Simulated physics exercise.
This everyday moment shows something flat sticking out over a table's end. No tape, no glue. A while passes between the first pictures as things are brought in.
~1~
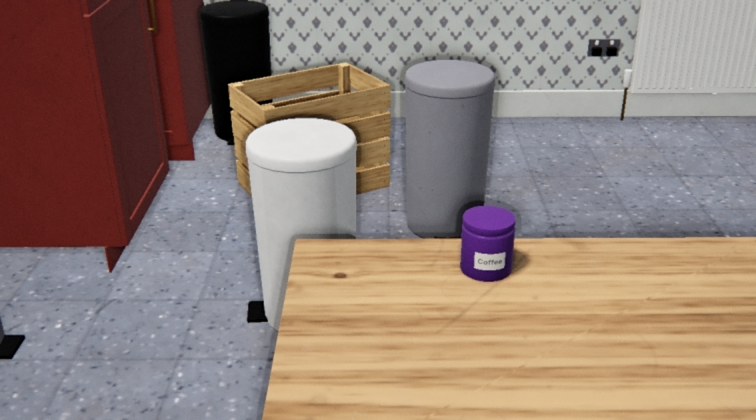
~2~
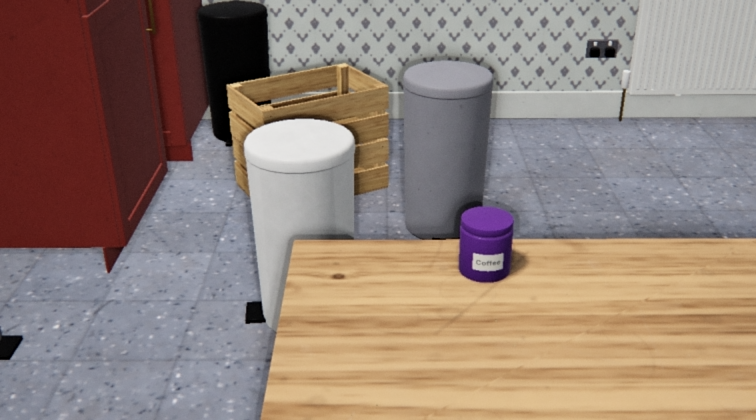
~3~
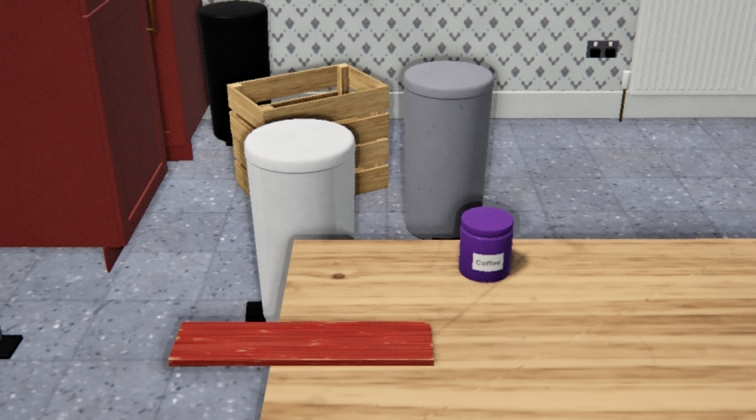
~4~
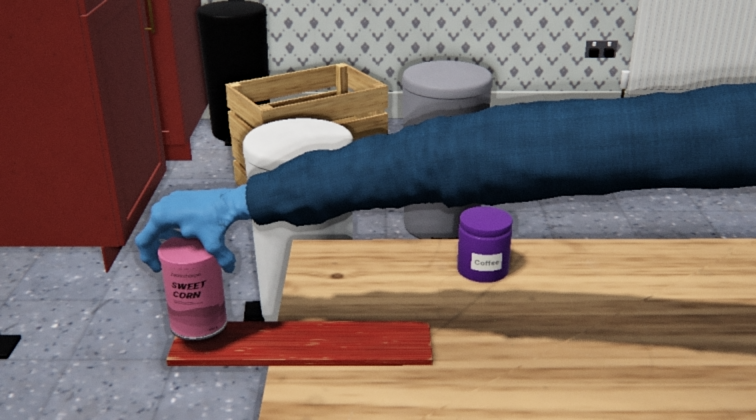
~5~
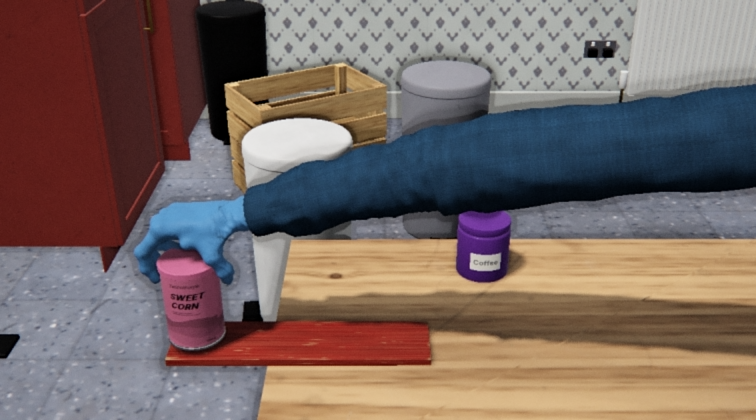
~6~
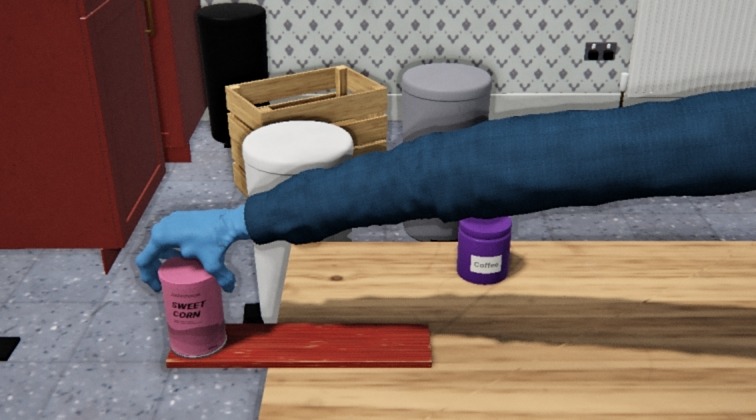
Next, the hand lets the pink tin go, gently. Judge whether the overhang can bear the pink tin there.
Odds are it will overbalance.
Then, 0.40 s on from there, pink tin now down on the floor or falling; red plank on its side.
Then, 0.60 s on from there, red plank now down on the floor or falling.
Then, 0.90 s on from there, things are still on the move.
In the end, down on the floor or falling, red plank and pink tin; purple jar unmoved. The plank goes over.
